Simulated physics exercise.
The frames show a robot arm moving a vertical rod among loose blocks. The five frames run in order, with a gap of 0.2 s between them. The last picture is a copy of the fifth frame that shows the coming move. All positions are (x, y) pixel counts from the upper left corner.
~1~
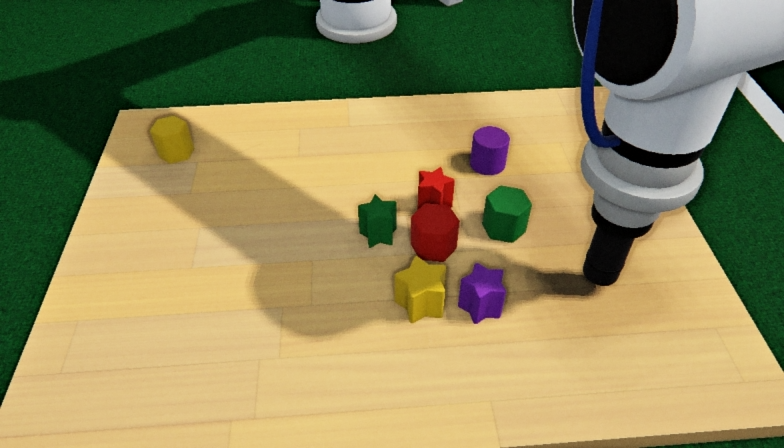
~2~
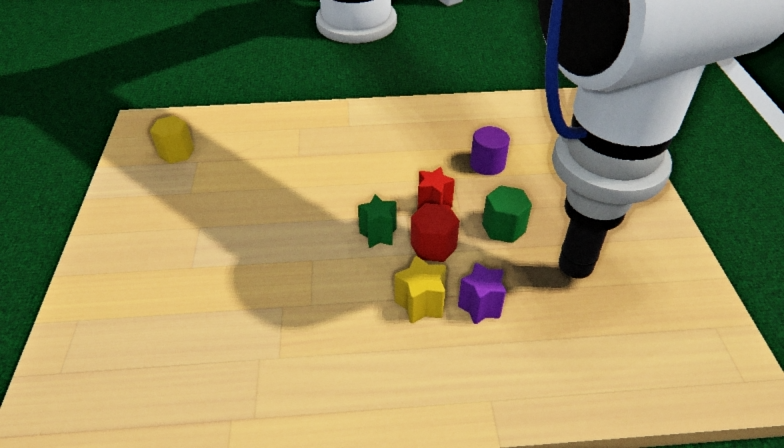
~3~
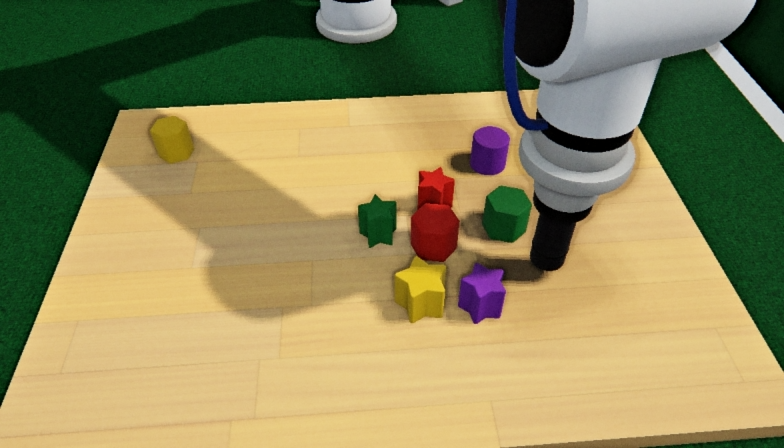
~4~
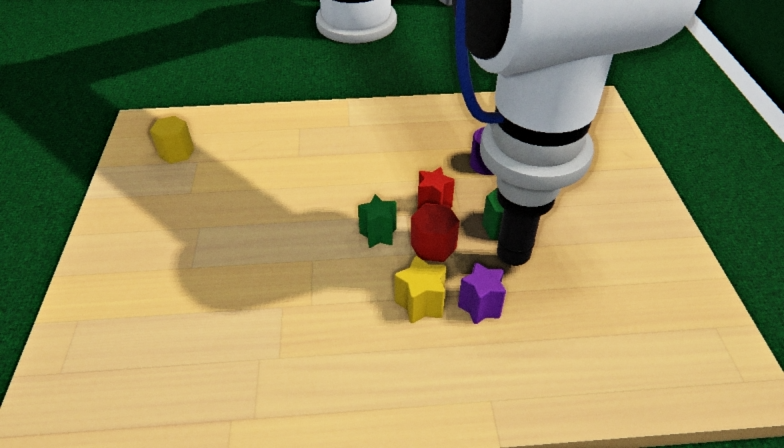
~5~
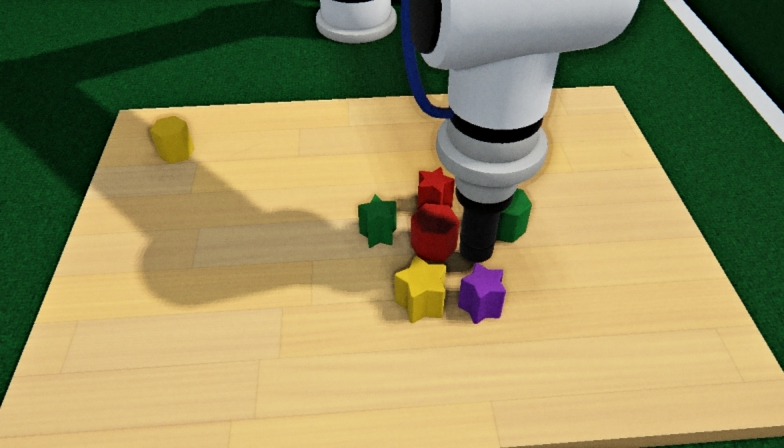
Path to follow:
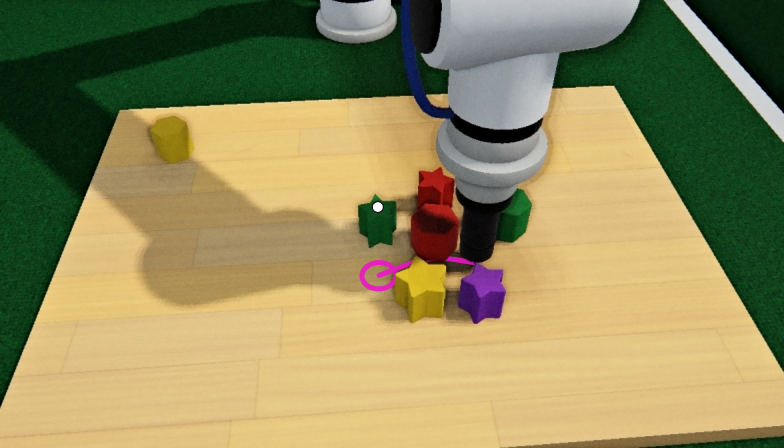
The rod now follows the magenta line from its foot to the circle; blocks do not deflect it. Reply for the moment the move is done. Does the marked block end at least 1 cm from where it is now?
I'd say yes.
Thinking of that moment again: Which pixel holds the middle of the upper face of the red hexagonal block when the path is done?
By then it is at (404, 207).
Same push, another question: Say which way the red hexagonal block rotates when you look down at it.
Viewed from above: Clockwise.
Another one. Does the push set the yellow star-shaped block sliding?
I believe not.
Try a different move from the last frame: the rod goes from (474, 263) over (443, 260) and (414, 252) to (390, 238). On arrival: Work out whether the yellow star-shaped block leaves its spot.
It sits in its place.
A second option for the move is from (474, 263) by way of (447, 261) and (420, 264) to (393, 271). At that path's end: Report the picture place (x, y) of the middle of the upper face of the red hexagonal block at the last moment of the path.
Near (409, 209).
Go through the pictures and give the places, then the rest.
In the first frame, tip of the rod at (600, 274), middles of tops, green star-shaped block at (378, 207), yellow star-shaped block at (423, 276), red hexagonal block at (435, 218).
In the second frame, rod at (575, 267), nothing pushed.
In the third frame, rod at (547, 260), nothing pushed.
In the fourth frame, rod at (513, 254), nothing pushed.
In the fifth frame, rod at (476, 251), green star-shaped block at (378, 207), yellow star-shaped block at (423, 276), red hexagonal block at (435, 218).
The line goes from (474, 263) through (441, 258) and (409, 264) to (379, 275); the dot is on the green star-shaped block.
The first path, step by step. Halfway along, rod at (424, 248); green star-shaped block at (368, 204); red hexagonal block at (405, 208), turned 30° clockwise.
At the end, rod at (379, 264); green star-shaped block at (367, 204); yellow star-shaped block unmoved; red hexagonal block at (404, 207), turned 30° clockwise.
